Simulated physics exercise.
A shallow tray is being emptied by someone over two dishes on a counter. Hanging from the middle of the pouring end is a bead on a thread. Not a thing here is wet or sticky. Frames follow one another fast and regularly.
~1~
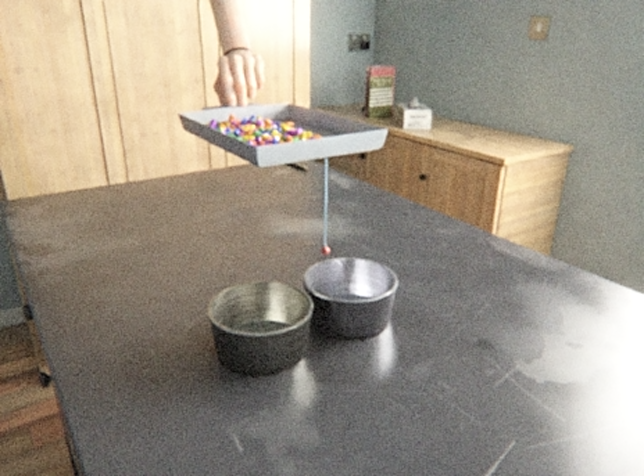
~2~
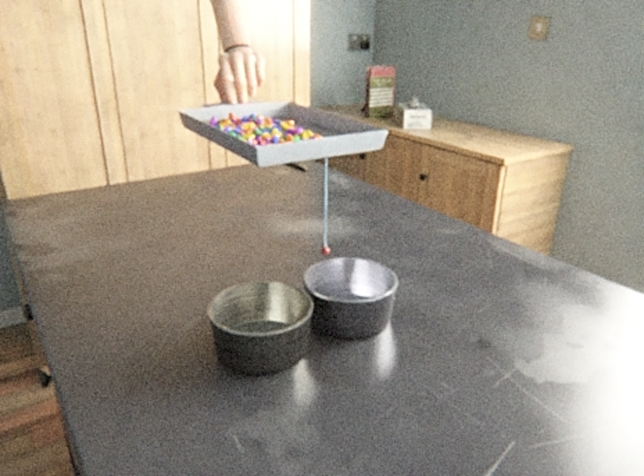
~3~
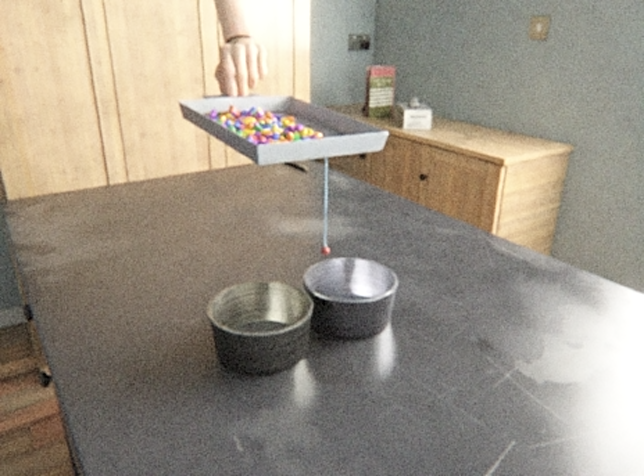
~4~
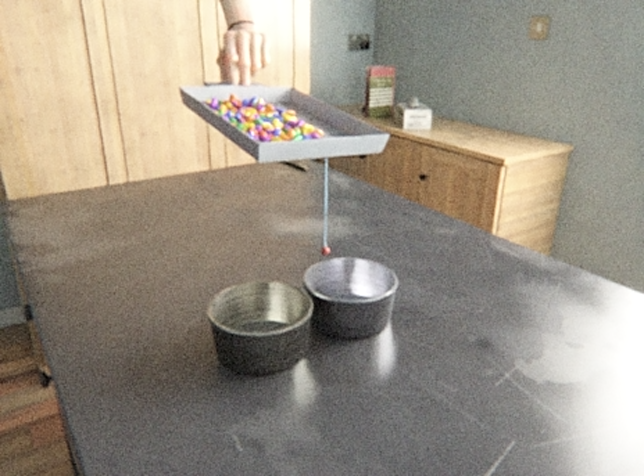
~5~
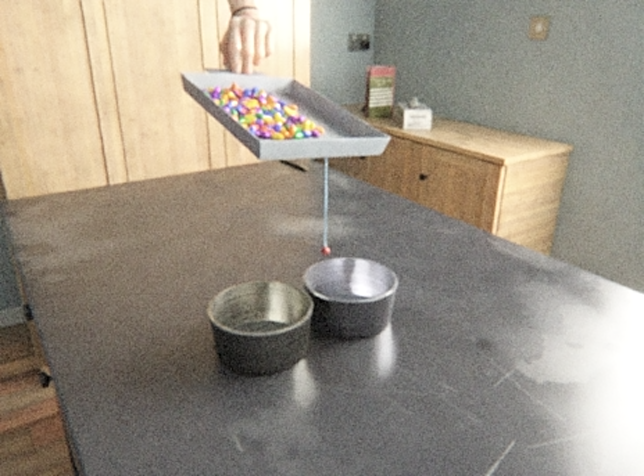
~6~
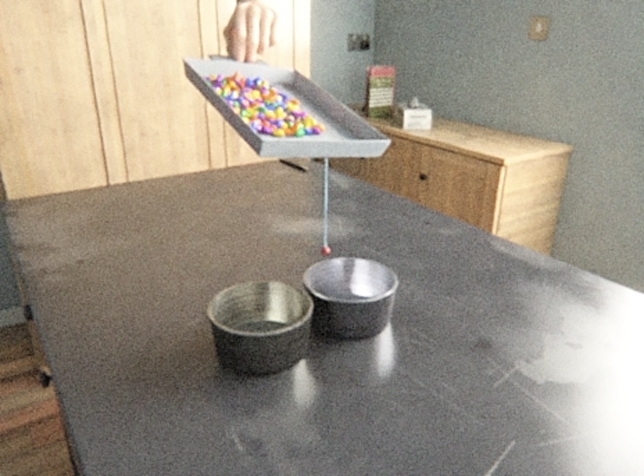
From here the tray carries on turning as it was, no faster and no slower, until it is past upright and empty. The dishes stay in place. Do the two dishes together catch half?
Watching it, the dishes let slip most of it.
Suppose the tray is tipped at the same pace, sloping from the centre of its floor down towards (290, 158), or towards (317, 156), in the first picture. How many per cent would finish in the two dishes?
First case about 80 percent; second case about 70 percent.
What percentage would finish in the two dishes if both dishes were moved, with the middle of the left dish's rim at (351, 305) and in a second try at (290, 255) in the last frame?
You'd end up with around 10 per cent and then around 20 per cent.
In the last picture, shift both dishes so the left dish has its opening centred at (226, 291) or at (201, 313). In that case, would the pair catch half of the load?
Try 1: A minority of it. Try 2: A minority of it.
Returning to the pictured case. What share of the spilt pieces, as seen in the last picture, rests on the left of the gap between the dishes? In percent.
About 0 percent of the spill.
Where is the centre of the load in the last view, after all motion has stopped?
Resting centre, last frame: Roughly (401, 294).
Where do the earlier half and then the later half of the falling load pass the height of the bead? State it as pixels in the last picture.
It passes near (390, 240) first and then near (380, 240).
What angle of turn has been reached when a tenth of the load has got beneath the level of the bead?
The angle is roughly 100° at that point.
Soon after the last picture, tray tipped steeply; nearly all on the tray; a stray few in the air.
A little later, tray tipped right over; about two thirds on the tray; a small part outside both; about a quarter in the air.
Later still, tray tipped past a quarter turn; about a quarter in the right dish; most outside both.
At rest, tray tipped past a quarter turn; none in the left dish; about a quarter in the right dish; most outside both.
